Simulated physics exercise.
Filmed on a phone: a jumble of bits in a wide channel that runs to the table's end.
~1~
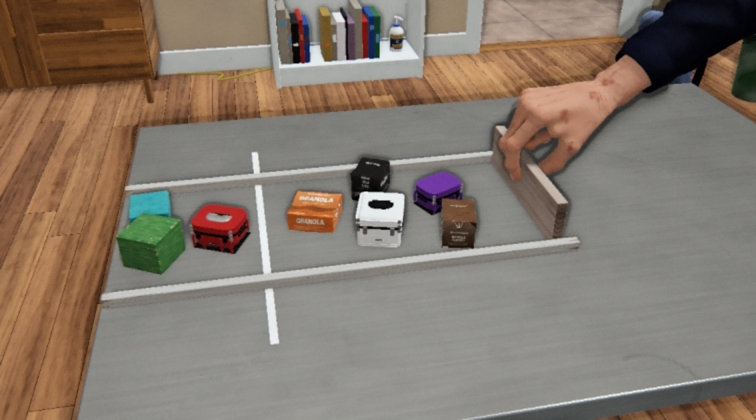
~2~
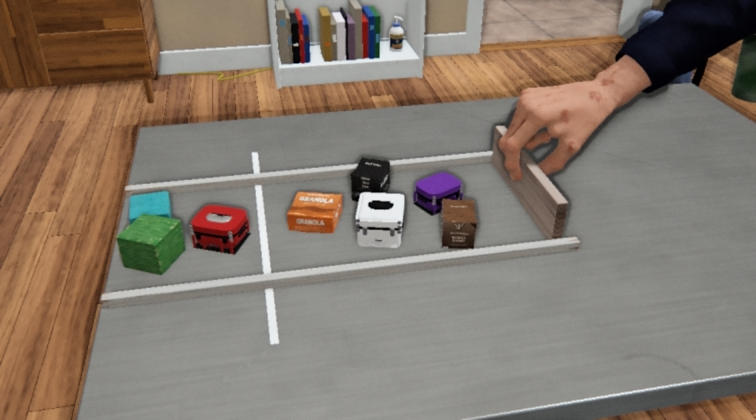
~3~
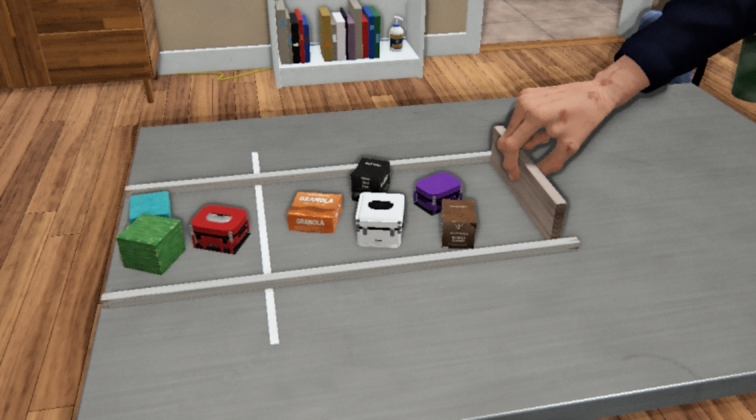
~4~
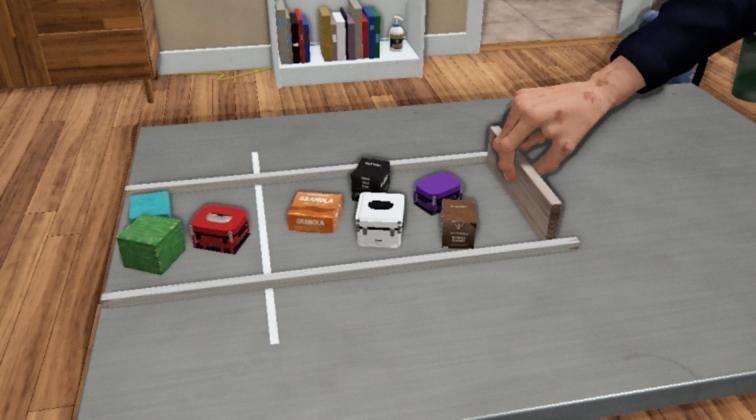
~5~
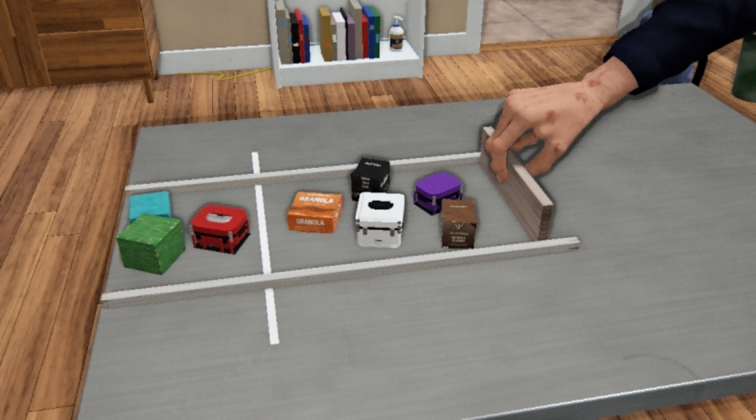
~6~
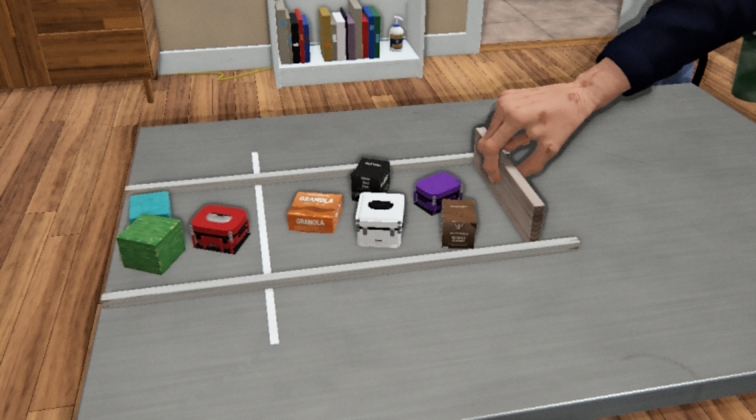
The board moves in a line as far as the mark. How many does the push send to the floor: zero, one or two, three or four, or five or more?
In the end the number that fall off is zero.
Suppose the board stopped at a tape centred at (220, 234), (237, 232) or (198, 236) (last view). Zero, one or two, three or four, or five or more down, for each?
For each place: One or two; not one; one or two.
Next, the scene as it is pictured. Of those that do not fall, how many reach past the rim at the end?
That would be 0.
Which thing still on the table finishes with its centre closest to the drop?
The turquoise block ends nearest.
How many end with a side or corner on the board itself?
The number is 3.
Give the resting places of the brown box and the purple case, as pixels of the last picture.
The brown box at (248, 254), the purple case at (240, 209).
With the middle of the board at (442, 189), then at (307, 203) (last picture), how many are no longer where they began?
First 2, then 6.
Soon after, none off yet; turquoise block at rest near (151, 213); green block at rest near (152, 243); red case at rest near (221, 229).
In the end, the number that fall off is zero.
